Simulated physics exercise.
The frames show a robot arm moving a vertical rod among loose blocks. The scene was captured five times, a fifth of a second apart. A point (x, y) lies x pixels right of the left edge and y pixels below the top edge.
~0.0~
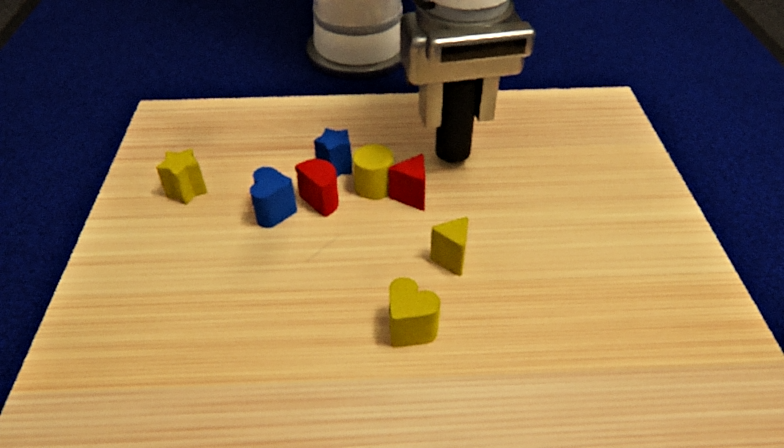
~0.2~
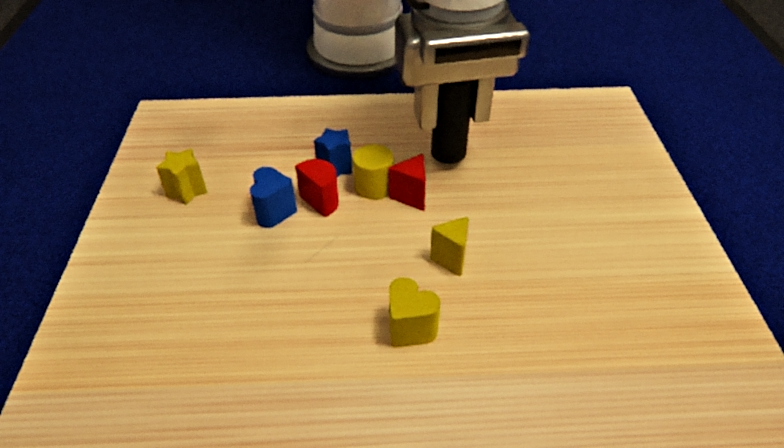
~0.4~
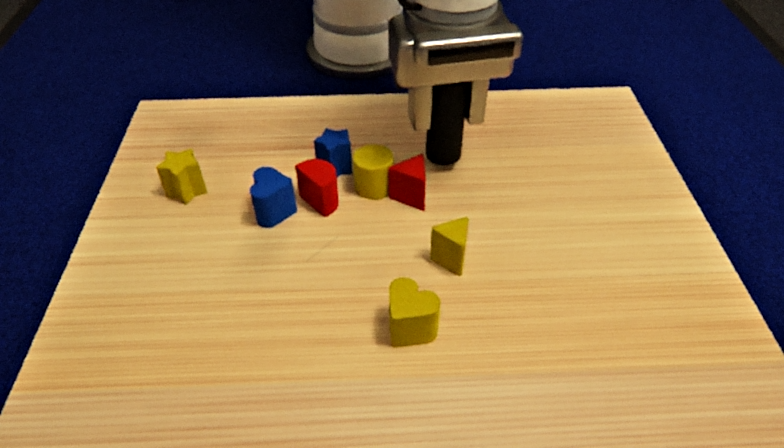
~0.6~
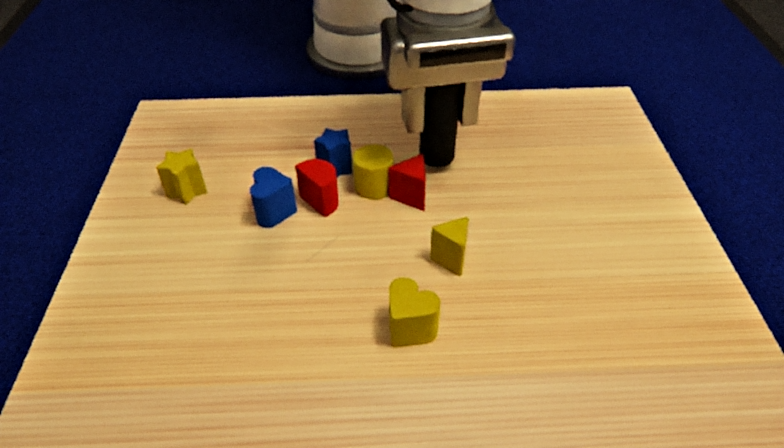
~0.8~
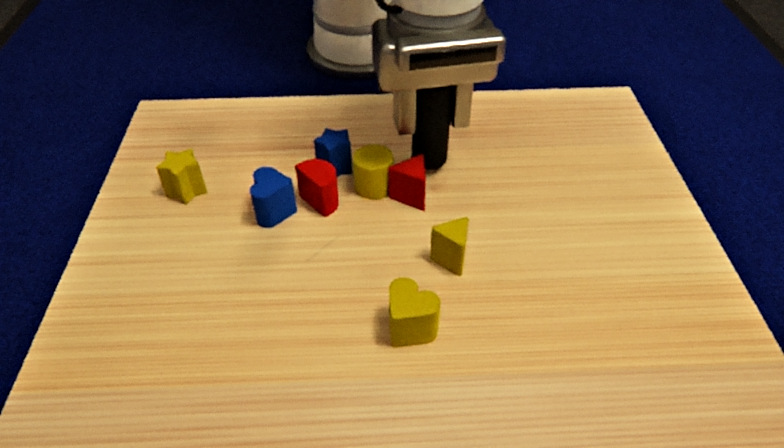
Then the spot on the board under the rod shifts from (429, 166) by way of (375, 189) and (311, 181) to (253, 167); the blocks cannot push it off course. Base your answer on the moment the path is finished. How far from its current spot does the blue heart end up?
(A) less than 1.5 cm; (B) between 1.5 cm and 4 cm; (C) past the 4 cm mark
C
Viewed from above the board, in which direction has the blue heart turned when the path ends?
Looking from above, the answer is clockwise.
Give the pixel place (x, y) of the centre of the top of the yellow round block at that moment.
I'd expect the centre of its top face to be at (277, 172).
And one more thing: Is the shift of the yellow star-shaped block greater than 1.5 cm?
I expect not.
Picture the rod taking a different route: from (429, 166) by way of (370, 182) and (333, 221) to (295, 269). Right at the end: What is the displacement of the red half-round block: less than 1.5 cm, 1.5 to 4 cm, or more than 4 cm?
It moves a fair bit, 1.5 to 4 cm.
The first path, step by step. One third of the way, rod at (373, 181); blue heart at (264, 183); red half-round block at (296, 175); yellow round block at (334, 167).
Two thirds of the way, rod at (310, 173); blue heart at (220, 196), turned 30° clockwise; red half-round block at (253, 194), turned 25° clockwise; blue star-shaped block at (324, 132), turned 50° clockwise; yellow round block at (281, 172).
At the end, rod at (252, 159); yellow star-shaped block in place; blue heart at (220, 196), turned 35° clockwise; red half-round block at (252, 196), turned 25° clockwise; blue star-shaped block at (323, 132), turned 60° clockwise; yellow round block at (277, 172).
